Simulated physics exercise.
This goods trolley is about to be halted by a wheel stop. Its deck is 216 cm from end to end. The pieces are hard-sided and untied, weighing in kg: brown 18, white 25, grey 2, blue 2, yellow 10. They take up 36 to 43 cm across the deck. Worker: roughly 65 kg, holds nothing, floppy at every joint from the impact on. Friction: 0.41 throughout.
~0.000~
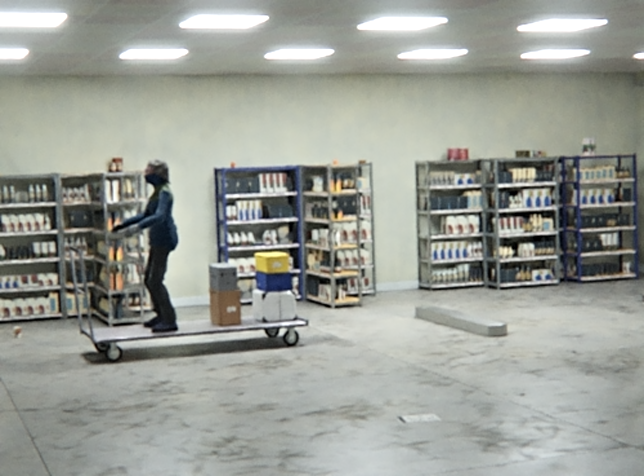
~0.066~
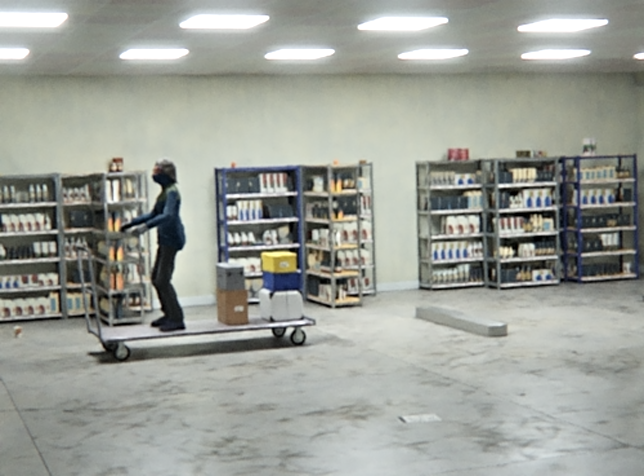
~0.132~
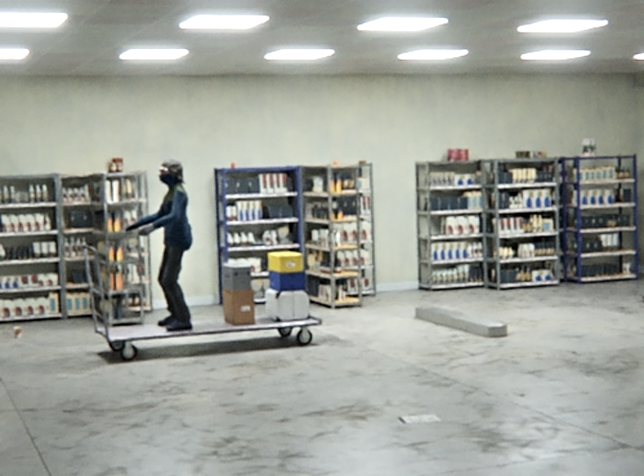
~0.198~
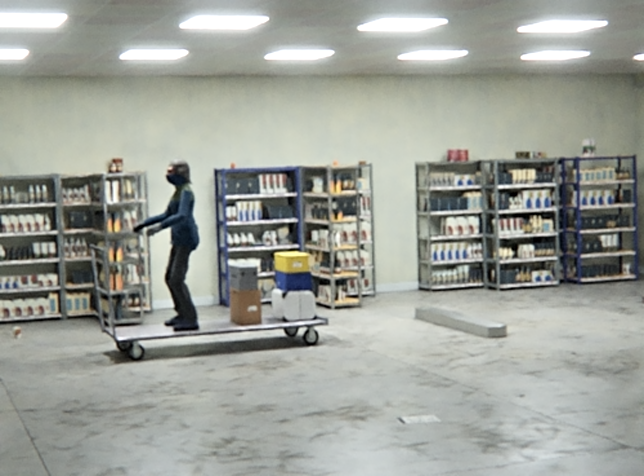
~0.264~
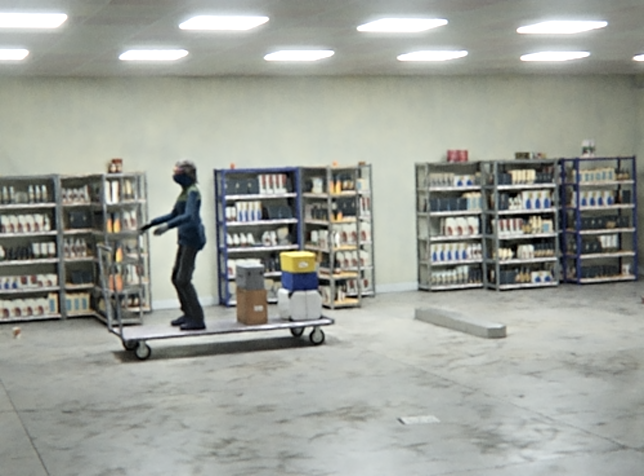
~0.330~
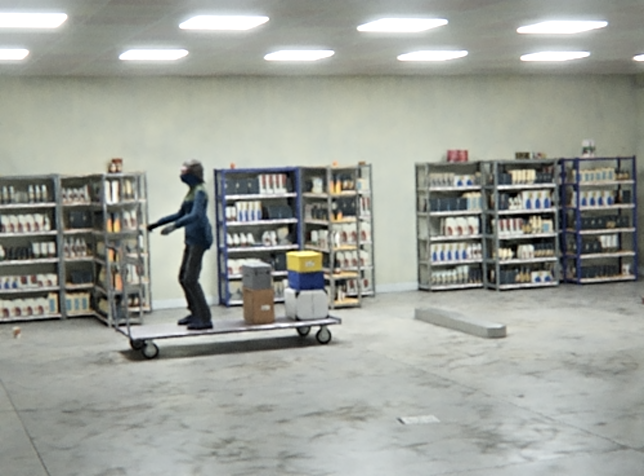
In a storeroom lined with shelves of bottles, a flatbed trolley carrying a standing figure and stacked containers rolls slowly right.
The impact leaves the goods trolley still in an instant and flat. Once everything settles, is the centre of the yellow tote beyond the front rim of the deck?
It is no longer carried.
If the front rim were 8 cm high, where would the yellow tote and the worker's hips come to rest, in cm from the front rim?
Rest positions from the front rim: Yellow 40 cm past; hips 100 cm behind.
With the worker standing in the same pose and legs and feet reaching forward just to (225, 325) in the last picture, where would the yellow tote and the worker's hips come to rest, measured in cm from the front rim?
You'd find the yellow one 40 cm past and the hips 100 cm behind the front rim.
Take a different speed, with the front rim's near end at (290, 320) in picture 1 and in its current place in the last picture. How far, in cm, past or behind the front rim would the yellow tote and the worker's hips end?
The yellow item would stop 60 cm past the front rim, and the hips 90 cm behind it.
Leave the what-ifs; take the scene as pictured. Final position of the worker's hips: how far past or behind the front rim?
Some 100 cm behind it.
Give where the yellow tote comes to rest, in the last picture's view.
Around (489, 313).
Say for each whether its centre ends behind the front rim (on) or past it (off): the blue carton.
End result - blue: Goes over.
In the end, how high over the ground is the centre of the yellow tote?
The centre rests around 15 cm up.
Impact comes at 1.69 s.
After 2.24 s the yellow tote is 11 cm past the rim, tilted 35°, near (463, 254) in the last picture's view.
After 2.69 s the yellow tote is 42 cm past the rim, tilted 90°, near (489, 313) in the last picture's view.
When all is still (4.5 s), past the rim, blue carton and yellow tote; behind it, brown tote, white suitcase, grey toolbox and the worker's hips.
